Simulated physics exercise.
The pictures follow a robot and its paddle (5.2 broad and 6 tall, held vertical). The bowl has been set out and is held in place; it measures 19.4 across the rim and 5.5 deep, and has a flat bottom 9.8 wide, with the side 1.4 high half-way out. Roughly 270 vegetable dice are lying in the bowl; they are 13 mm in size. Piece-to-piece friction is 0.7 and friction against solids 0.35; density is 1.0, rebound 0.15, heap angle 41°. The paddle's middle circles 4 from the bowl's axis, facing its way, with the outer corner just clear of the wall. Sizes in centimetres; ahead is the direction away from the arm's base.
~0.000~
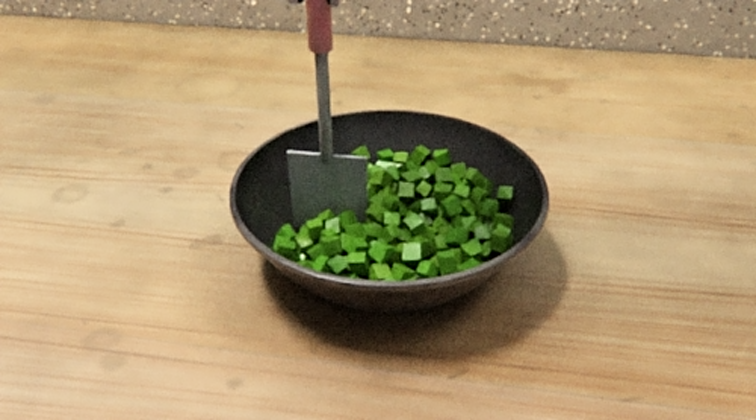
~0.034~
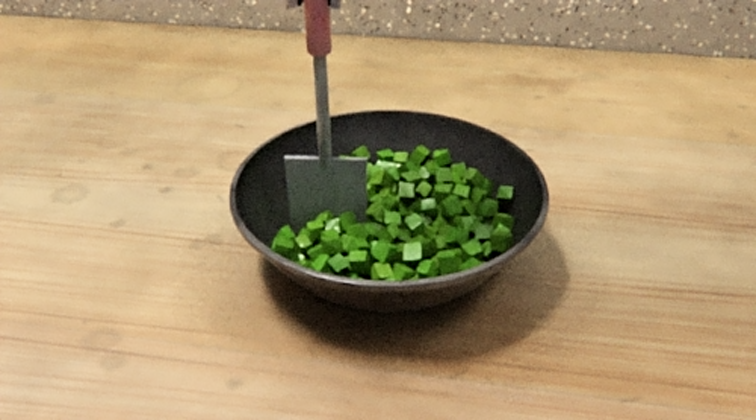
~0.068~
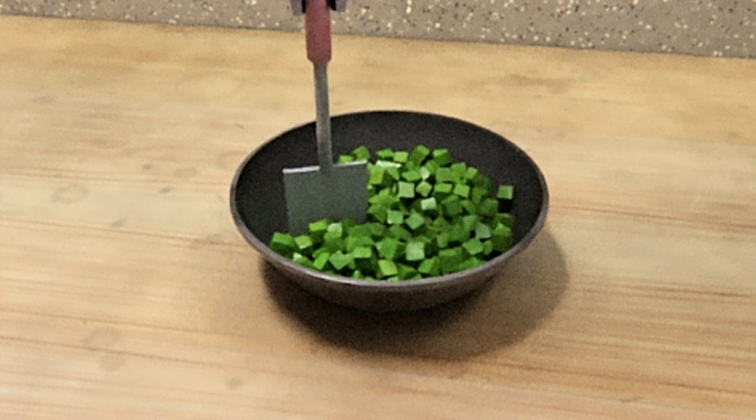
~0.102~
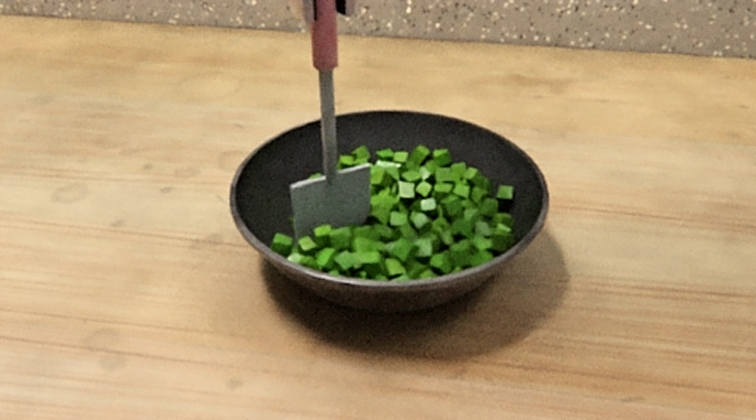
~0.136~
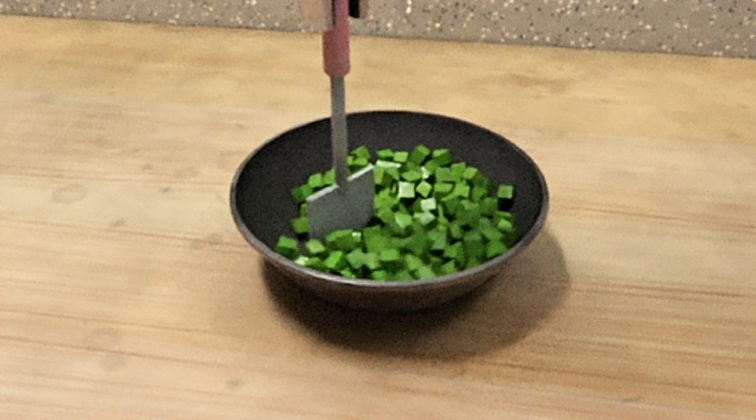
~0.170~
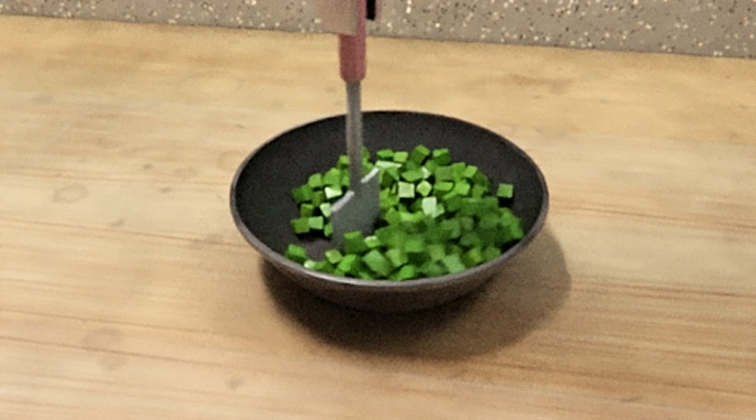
The clip shows a dark bowl of diced green vegetables on a wooden surface as a flat metal paddle, held upright, lowers slightly at the left, then turns and sweeps a short way toward the right, pushing some dice.
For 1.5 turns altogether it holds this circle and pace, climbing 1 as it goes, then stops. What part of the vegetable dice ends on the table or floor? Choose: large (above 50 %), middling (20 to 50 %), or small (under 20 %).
Middling.
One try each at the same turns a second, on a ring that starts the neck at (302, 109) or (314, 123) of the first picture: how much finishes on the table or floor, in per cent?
Roughly 30 and 30 per cent.
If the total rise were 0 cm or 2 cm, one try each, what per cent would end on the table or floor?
I'd reckon around 35 and 30 per cent.
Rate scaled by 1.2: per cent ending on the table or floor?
I'd put it near 35 %.
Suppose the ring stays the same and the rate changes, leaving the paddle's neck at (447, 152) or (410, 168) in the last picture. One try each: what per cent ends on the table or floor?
About 60 and 45 per cent.
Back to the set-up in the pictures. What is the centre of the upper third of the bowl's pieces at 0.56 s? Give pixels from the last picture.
Near (370, 133).
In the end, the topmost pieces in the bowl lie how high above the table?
The top sits some 6.5 cm up.
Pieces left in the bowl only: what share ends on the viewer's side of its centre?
About 20 per cent.
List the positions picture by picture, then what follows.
The first picture shows paddle neck at (326, 134), 0° round; upper third of the load around (408, 221), from x 285 to 505, top at y 155; 274 in the bowl.
The second picture shows paddle neck at (324, 137), 7° round; upper third of the load around (407, 222), from x 285 to 505, top at y 155.
The third picture shows paddle neck at (325, 145), 22° round; upper third of the load around (403, 225), from x 280 to 505, top at y 155.
The fourth picture shows paddle neck at (330, 153), 38° round; upper third of the load around (406, 235), from x 280 to 505, top at y 155.
The fifth picture shows paddle neck at (341, 161), 54° round; upper third of the load around (410, 239), from x 285 to 505, top at y 155.
The sixth picture shows paddle neck at (355, 166), 70° round; upper third of the load around (430, 237), from x 295 to 510, top at y 155; 274 in the bowl.
By 0.56 s, 254° round, highest piece 8 above the table; 239 in the bowl, 26 on the table or floor, 9 in flight or on the tool.
By 0.96 s, 79° round, highest piece 8 above the table; 204 in the bowl, 62 on the table or floor, 8 in flight or on the tool.
By 1.35 s, 180° round, highest piece 6 above the table; 180 in the bowl, 93 on the table or floor, 1 in flight or on the tool.
By 2.05 s, 180° round, highest piece 6 above the table; 180 in the bowl, 94 on the table or floor.
Final count, 180 in the bowl, 94 on the table or floor. That is 34 % on the table or floor.
